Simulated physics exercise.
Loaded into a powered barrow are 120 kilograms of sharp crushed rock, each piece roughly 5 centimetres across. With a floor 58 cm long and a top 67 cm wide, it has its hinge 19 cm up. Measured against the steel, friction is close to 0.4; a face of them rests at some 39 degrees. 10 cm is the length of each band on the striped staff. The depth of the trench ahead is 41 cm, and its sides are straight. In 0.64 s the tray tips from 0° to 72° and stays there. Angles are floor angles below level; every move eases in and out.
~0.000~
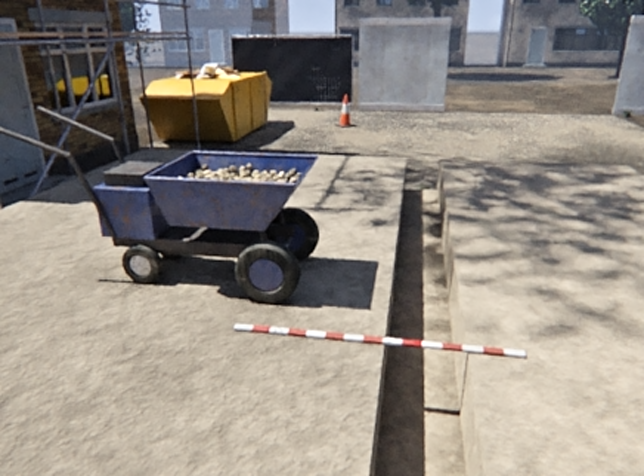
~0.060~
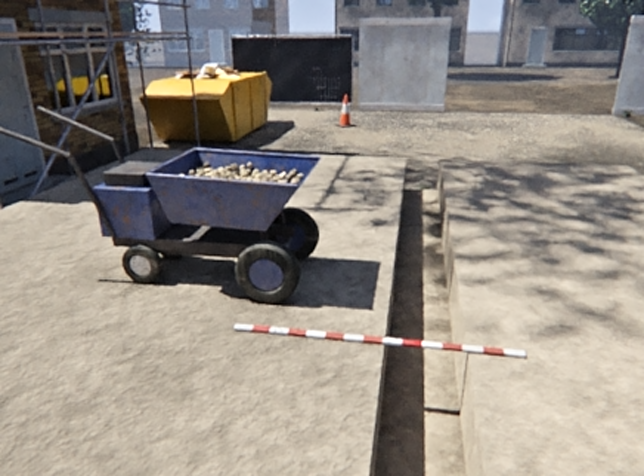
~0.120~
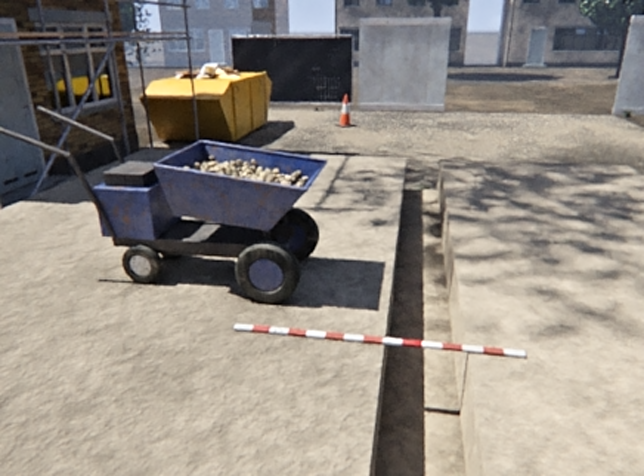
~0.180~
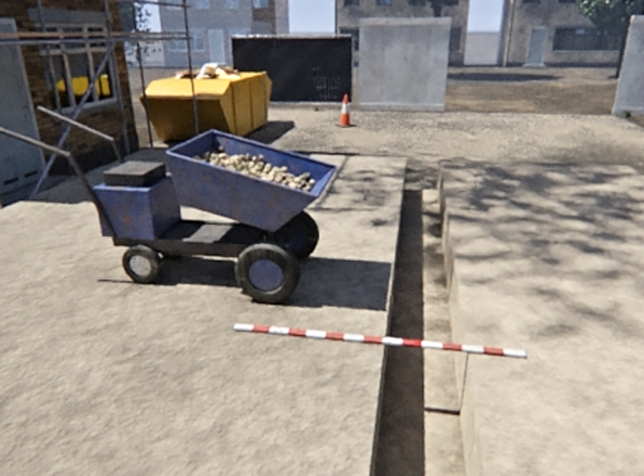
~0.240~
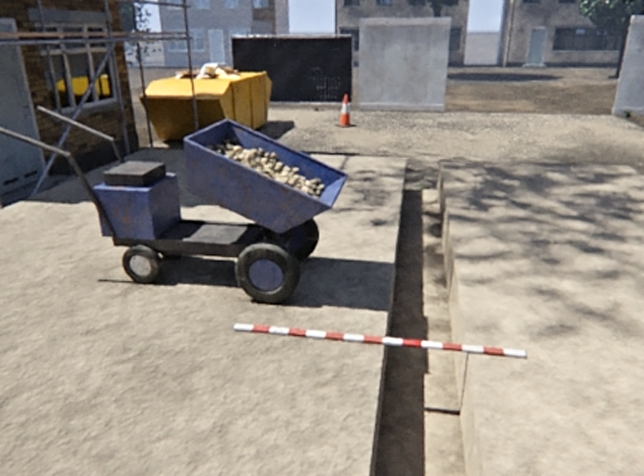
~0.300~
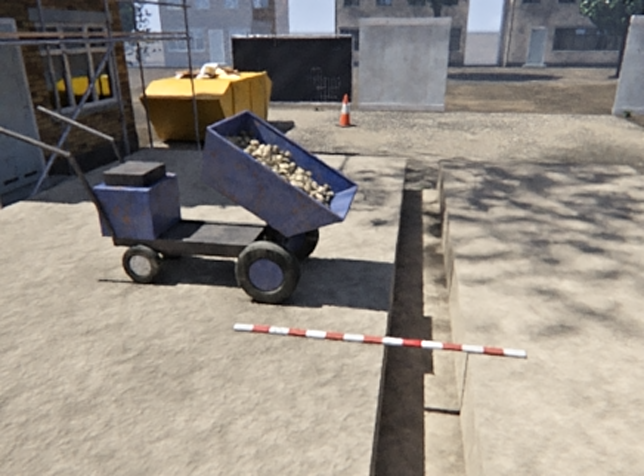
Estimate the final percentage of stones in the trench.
I would say 76 percent.
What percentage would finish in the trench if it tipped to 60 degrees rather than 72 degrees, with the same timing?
About 35 per cent would end up in the trench.
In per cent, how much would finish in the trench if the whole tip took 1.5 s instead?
Expected share: Around 70%.
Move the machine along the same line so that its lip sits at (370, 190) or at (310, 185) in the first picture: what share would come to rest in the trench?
40 % and 90 %.
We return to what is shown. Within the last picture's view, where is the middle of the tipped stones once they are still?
Somewhere near pixel (424, 335).
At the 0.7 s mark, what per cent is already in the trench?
About 15 per cent by then.
After 0.5 s the floor is at 61°; 100 % in the tray; the foremost stones are at (355, 238).
After 0.7 s the floor is at 72°; 82 % in the tray, 4 % short of the trench, 14 % in the trench; the foremost stones are at (423, 316).
After 1.1 s the floor is at 72°; 29 % in the tray, 5 % short of the trench, 66 % in the trench; the foremost stones are at (457, 323).
After 3.0 s the floor is at 72°; 13 % in the tray, 11 % short of the trench, 76 % in the trench; the foremost stones are at (466, 318).
